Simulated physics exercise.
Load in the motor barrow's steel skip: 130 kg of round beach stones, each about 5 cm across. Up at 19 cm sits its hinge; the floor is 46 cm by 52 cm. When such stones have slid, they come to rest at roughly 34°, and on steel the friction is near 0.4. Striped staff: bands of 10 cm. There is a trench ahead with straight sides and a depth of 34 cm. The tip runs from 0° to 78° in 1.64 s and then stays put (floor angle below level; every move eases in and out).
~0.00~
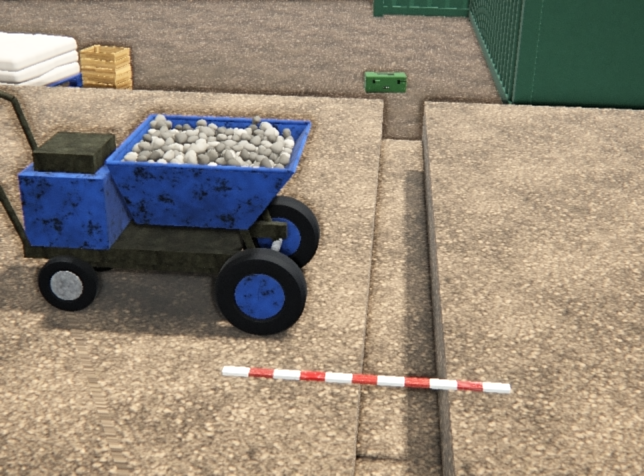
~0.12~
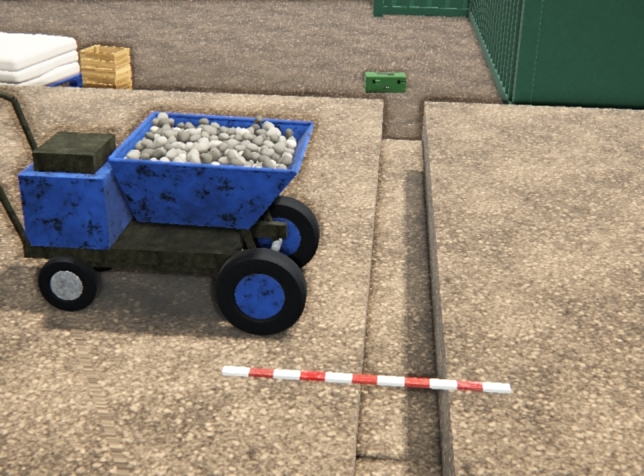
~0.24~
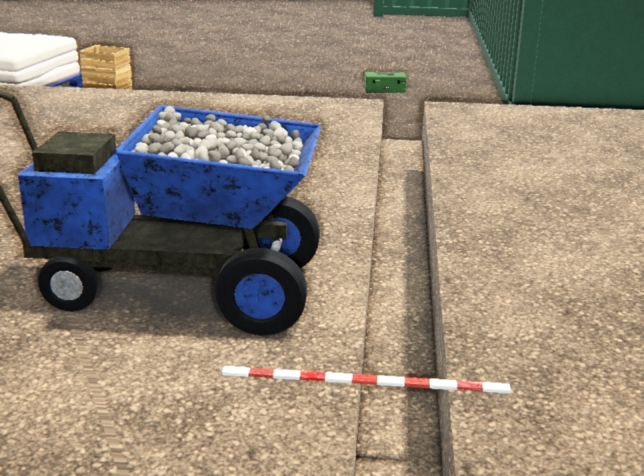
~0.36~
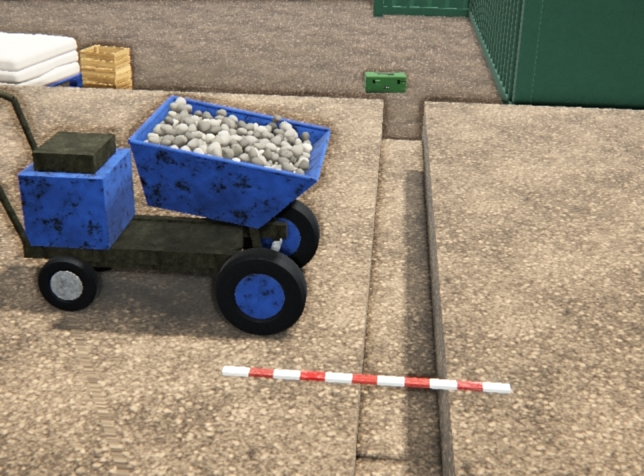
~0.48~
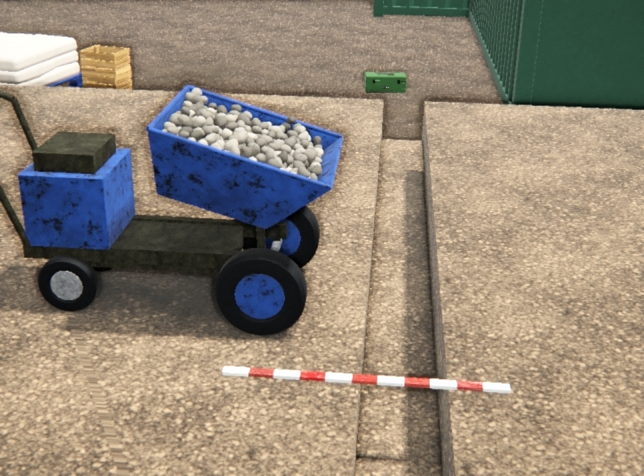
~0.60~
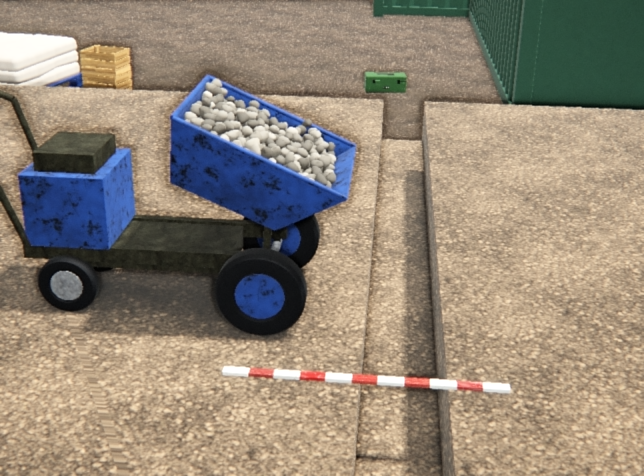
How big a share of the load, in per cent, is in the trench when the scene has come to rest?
A share of about 58 percent.
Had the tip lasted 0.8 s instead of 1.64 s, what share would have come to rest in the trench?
Near 45 per cent.
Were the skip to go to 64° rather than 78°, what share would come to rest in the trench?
In that case some 70 per cent.
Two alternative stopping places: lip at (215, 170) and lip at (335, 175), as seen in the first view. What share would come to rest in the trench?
Roughly 90 percent for the first, and 20 percent for the second.
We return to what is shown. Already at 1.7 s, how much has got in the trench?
Close to 40 per cent has got there by then.
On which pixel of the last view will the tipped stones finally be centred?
Middle at around (433, 349), I'd say.
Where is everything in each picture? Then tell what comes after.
The skip is at 0°, its lip at (293, 172); the top of the load is at (201, 129), in the first picture.
Lip at (296, 173), floor tilted 1°, highest stones at (189, 129); the stones move at 0.2 m/s on average, in the second picture.
The skip is at 5°, its lip at (304, 175); the top of the load is at (183, 125); the stones move at 0.3 m/s on average, in the third picture.
The skip is at 10°, its lip at (316, 180); the top of the load is at (186, 115); the stones move at 0.4 m/s on average, in the fourth picture.
Lip at (331, 188), floor tilted 16°, highest stones at (199, 105); the stones move at 0.5 m/s on average, in the fifth picture.
The skip is at 24°, its lip at (347, 199); the top of the load is at (213, 96); the stones move at 0.6 m/s on average, in the sixth picture.
After 1.2 s the floor is at 66°; 93 % in the skip, 7 % in the trench; the foremost stones are at (442, 295).
After 1.7 s the floor is at 78°; 27 % in the skip, 38 % in the trench, 36 % past the trench; the foremost stones are at (598, 314).
After 2.1 s the floor is at 78°; 6 % in the skip, 51 % in the trench, 44 % past the trench; the foremost stones are past the picture's edge.
After 4.0 s the floor is at 78°; 0 % in the skip, 58 % in the trench, 42 % past the trench; the foremost stones are past the picture's edge.
